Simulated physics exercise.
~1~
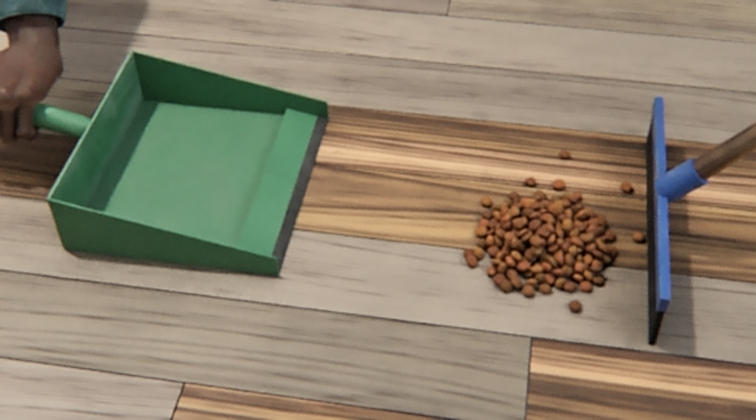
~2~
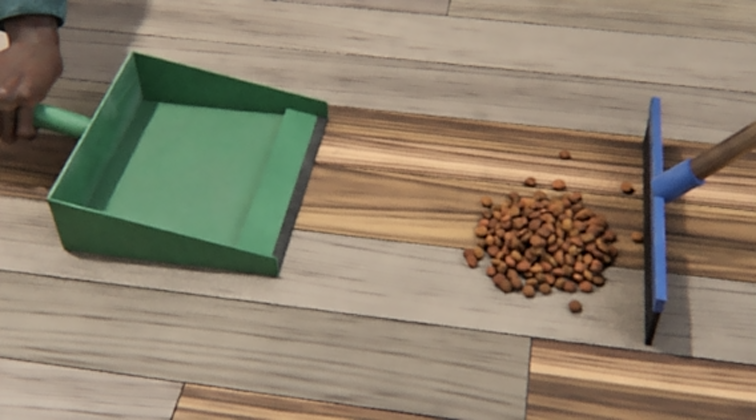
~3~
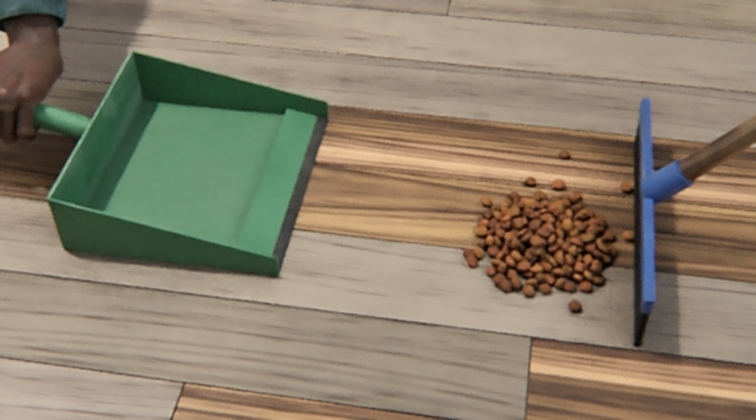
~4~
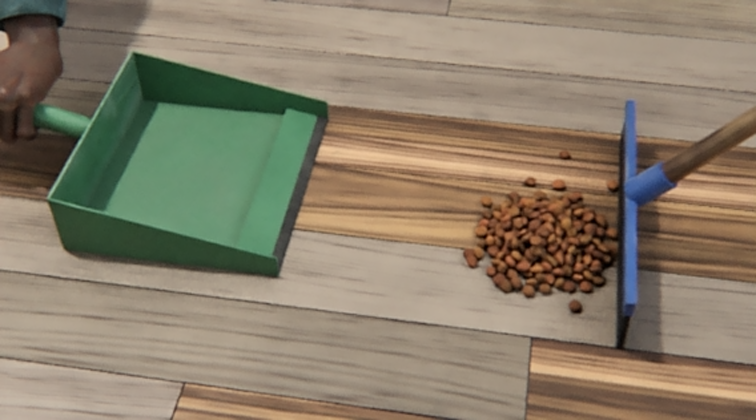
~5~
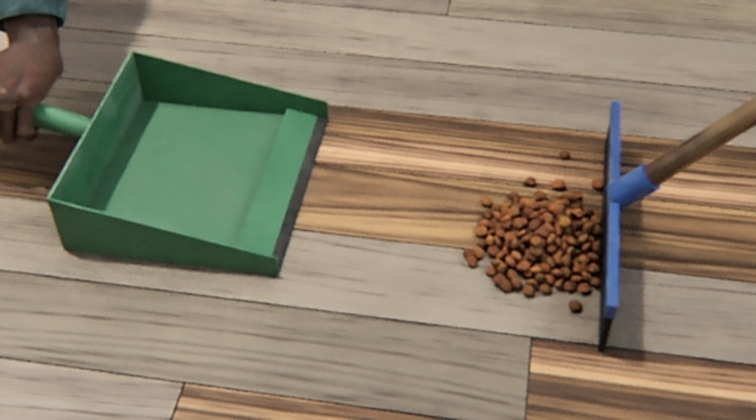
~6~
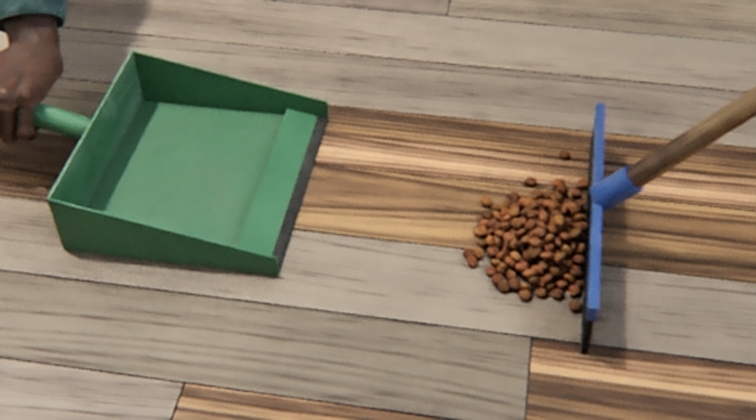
In this clip, a hand holds a green dustpan still on a wooden floor while a blue blade on a wooden handle slides left, reaches a heap of small brown pieces, and presses its right side inward.
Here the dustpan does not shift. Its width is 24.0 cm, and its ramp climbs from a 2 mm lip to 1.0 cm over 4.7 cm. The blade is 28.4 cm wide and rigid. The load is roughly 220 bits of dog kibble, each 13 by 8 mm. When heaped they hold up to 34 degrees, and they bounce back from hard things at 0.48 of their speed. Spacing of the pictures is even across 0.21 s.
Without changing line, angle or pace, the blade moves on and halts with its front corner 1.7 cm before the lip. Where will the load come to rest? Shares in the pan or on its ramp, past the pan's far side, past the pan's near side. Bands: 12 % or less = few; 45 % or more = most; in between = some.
Shares - pan: Some; far side: Few; near side: Some.
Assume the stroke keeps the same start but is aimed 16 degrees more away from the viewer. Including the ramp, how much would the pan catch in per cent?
That gives near 60 in a hundred.
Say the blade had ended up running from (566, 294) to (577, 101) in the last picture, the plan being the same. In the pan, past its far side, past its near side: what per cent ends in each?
Pan 60, far 0, near 10.
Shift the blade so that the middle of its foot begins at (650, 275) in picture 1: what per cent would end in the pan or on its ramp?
Close to 25 in a hundred.
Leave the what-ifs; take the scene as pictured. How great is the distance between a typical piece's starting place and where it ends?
That distance is close to 28 cm.
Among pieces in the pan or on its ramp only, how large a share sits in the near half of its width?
Roughly 90 in a hundred.
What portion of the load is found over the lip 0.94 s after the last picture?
I'd put it near 40 per cent at that point.
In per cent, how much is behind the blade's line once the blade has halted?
About 5 per cent.
Then, 0.36 s after the last picture, middle of the blade 16 cm from the lip; 0 % over the lip, far side 0 %, near side 15 %.
Then, 0.59 s after the last picture, middle of the blade 7 cm from the lip; 0 % over the lip, far side 0 %, near side 30 %.
Then, 0.94 s after the last picture, middle of the blade 2 cm from the lip; 40 % over the lip, far side 0 %, near side 35 %.
In the end, pan 40 %, far side 0 %, near side 35 %, in front of the lip or behind the blade 25 %.
